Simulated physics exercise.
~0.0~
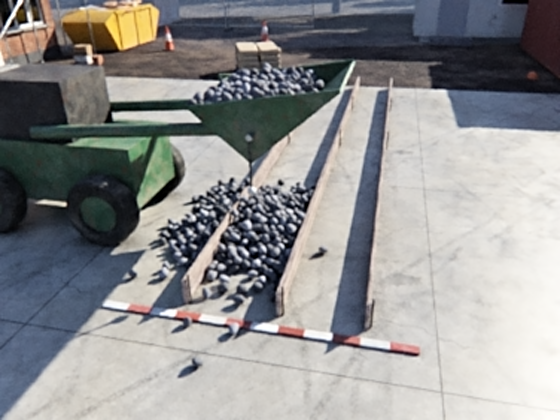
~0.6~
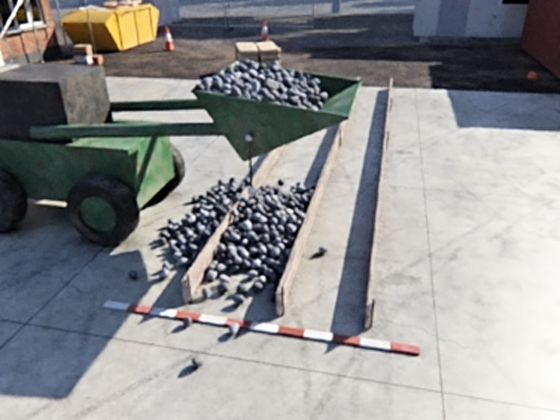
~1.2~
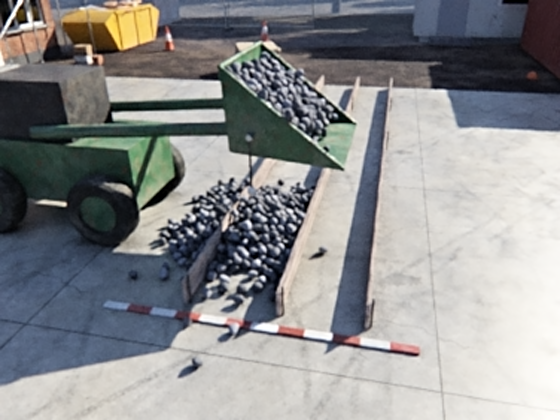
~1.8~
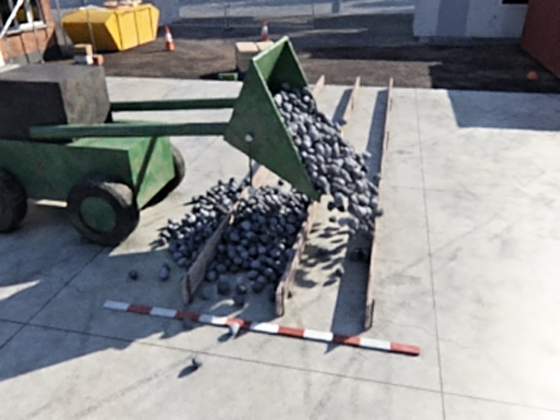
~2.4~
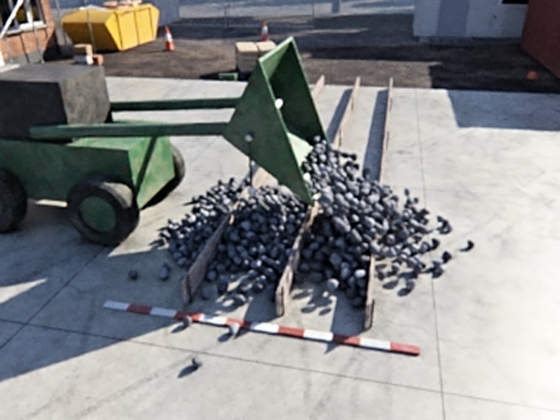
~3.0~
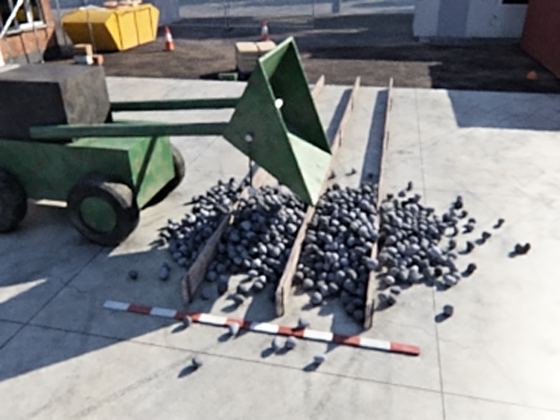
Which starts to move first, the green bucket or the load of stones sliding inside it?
The green bucket starts first, tipping forward while the stones still sit in it. The stones begin sliding towards its lip only after that.
